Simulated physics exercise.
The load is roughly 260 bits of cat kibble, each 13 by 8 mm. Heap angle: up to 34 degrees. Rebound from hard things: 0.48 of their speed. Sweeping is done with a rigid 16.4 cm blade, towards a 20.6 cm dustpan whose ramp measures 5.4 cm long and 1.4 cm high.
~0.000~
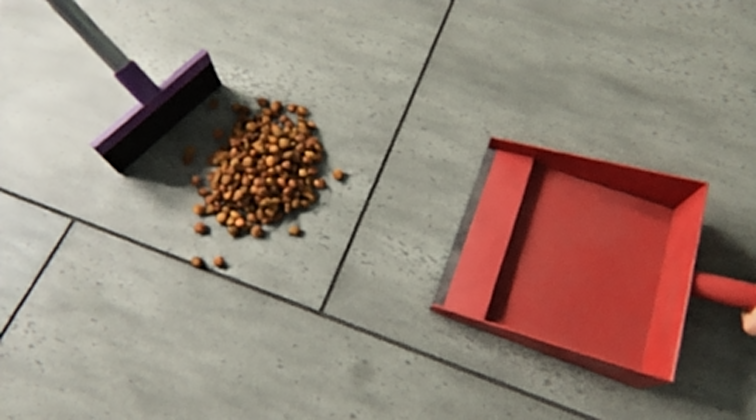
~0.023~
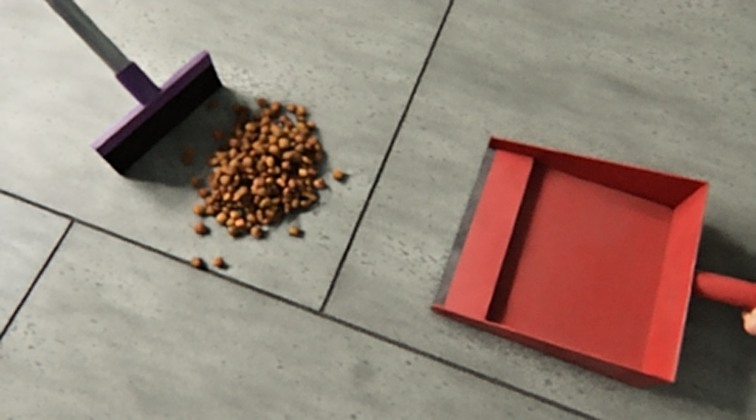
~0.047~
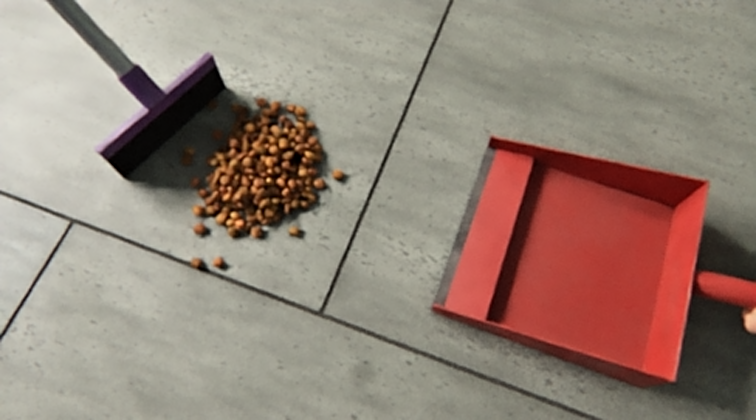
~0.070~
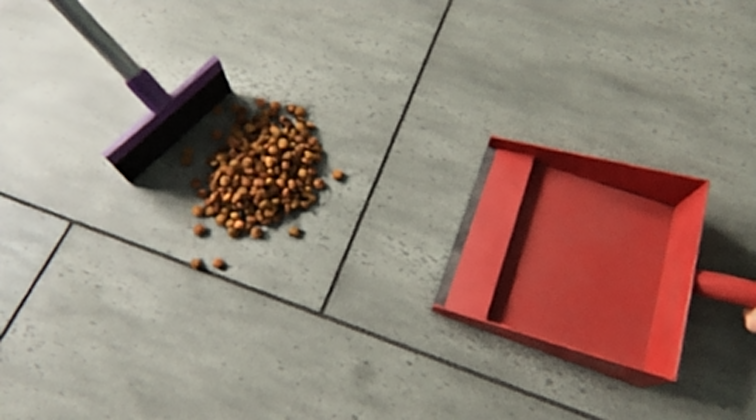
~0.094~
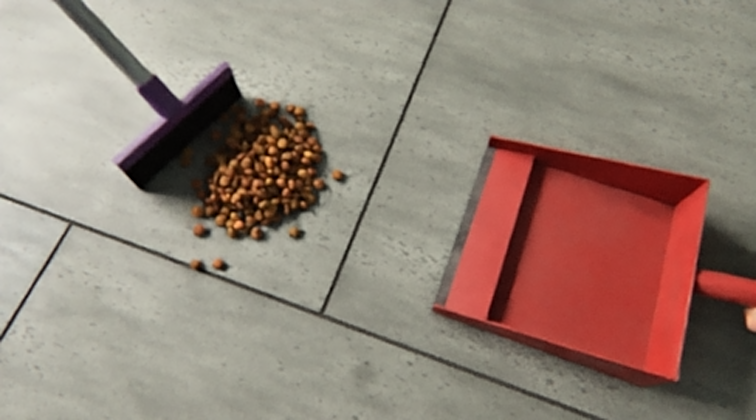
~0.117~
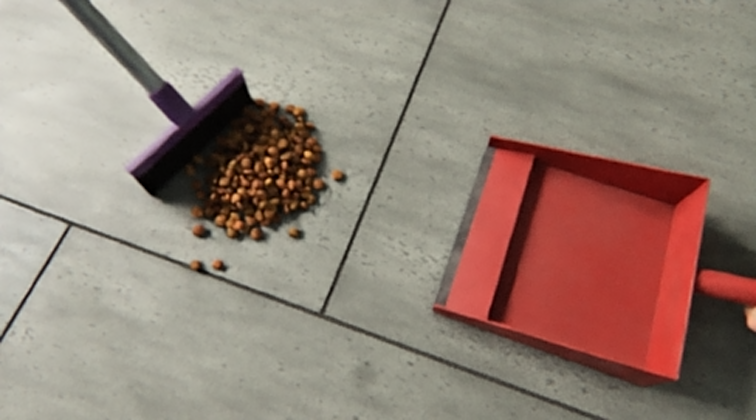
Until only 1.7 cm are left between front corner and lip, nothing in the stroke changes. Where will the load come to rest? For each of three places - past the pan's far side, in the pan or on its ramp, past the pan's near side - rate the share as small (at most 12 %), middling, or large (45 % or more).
Far side: Small; pan: Middling; near side: Middling.
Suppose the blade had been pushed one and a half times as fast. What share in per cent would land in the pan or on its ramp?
It would be near 35 per cent.
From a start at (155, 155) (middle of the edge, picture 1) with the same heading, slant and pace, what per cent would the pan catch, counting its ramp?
It would come to about 25 in a hundred.
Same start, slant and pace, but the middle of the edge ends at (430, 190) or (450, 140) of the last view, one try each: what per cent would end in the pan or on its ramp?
Roughly 10 per cent for the first try and 5 per cent for the second.
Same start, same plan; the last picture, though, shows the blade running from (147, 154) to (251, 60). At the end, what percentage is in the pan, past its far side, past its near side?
Split: Pan = 5, far = 5, near = 5.
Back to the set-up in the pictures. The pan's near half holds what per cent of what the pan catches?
About 70 percent of it.
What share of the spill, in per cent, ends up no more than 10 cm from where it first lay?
About 5 %.
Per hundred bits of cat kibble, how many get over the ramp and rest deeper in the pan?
Around 5 in a hundred.
After 0.30 s, middle of the blade 17 cm from the lip; 0 % over the lip, far side 0 %, near side 15 %.
Then, at 0.42 s, middle of the blade 8 cm from the lip; 0 % over the lip, far side 0 %, near side 25 %.
After 0.67 s, middle of the blade 4 cm from the lip; 25 % over the lip, far side 0 %, near side 35 %.
In the end, at 1.1 s, far side 0 %, pan 25 %, near side 35 %, in front of the lip or behind the blade 40 %.
